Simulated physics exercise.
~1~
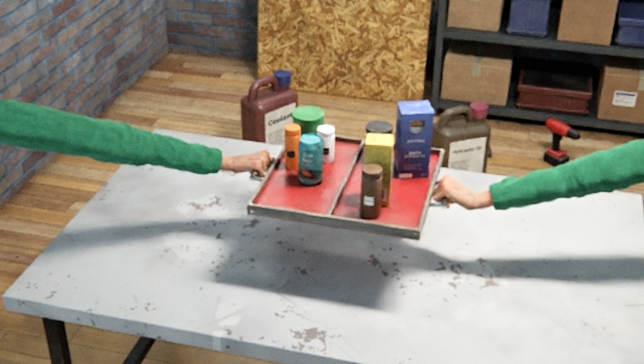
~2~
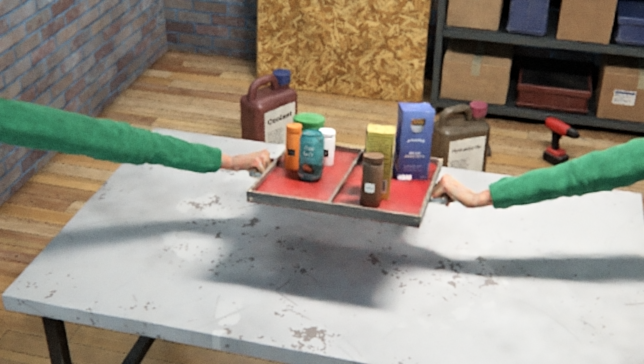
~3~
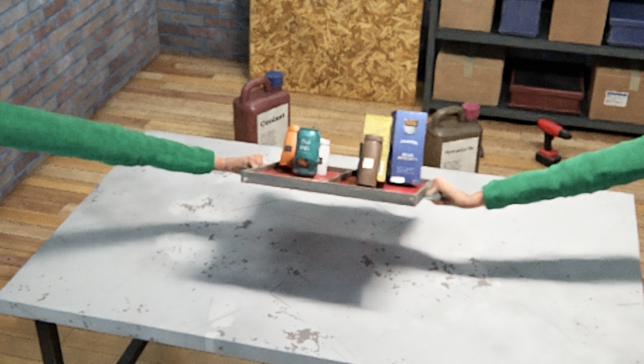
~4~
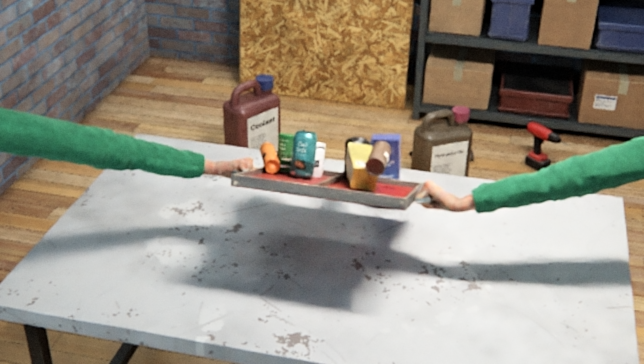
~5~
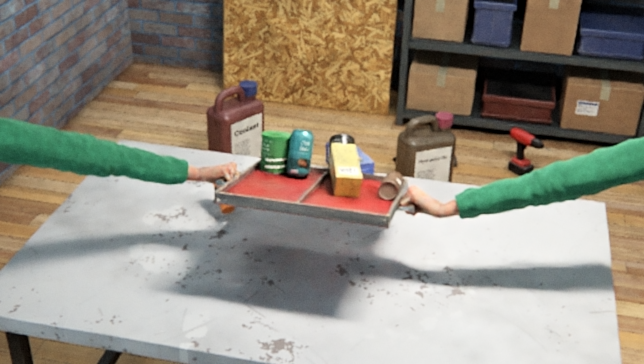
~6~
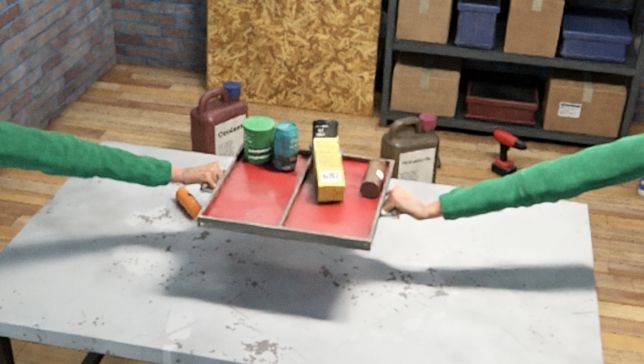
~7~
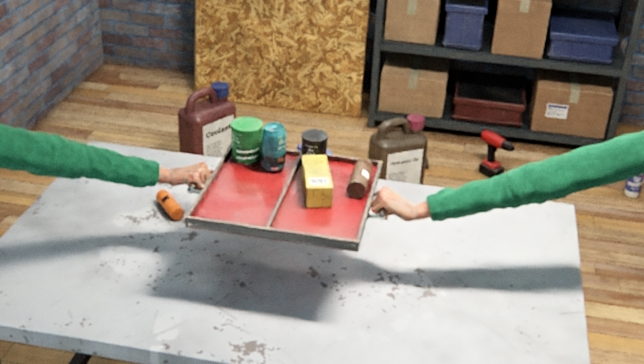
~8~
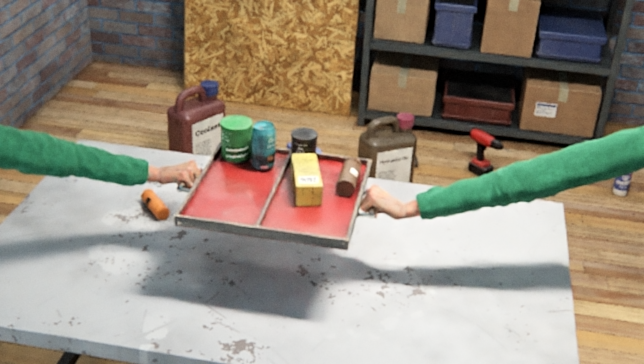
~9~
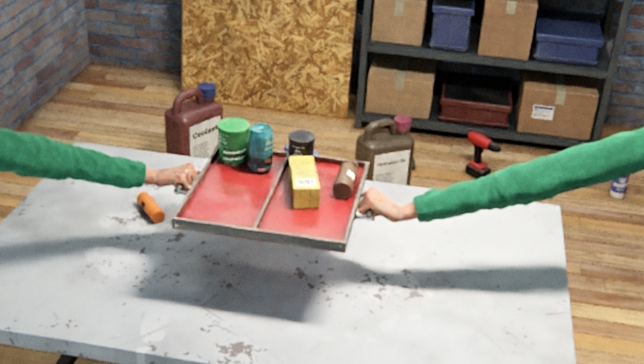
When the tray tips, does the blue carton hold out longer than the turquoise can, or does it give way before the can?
The blue carton gives way first, going over the far edge, while the turquoise can only leans and is still standing on the tray at the end.
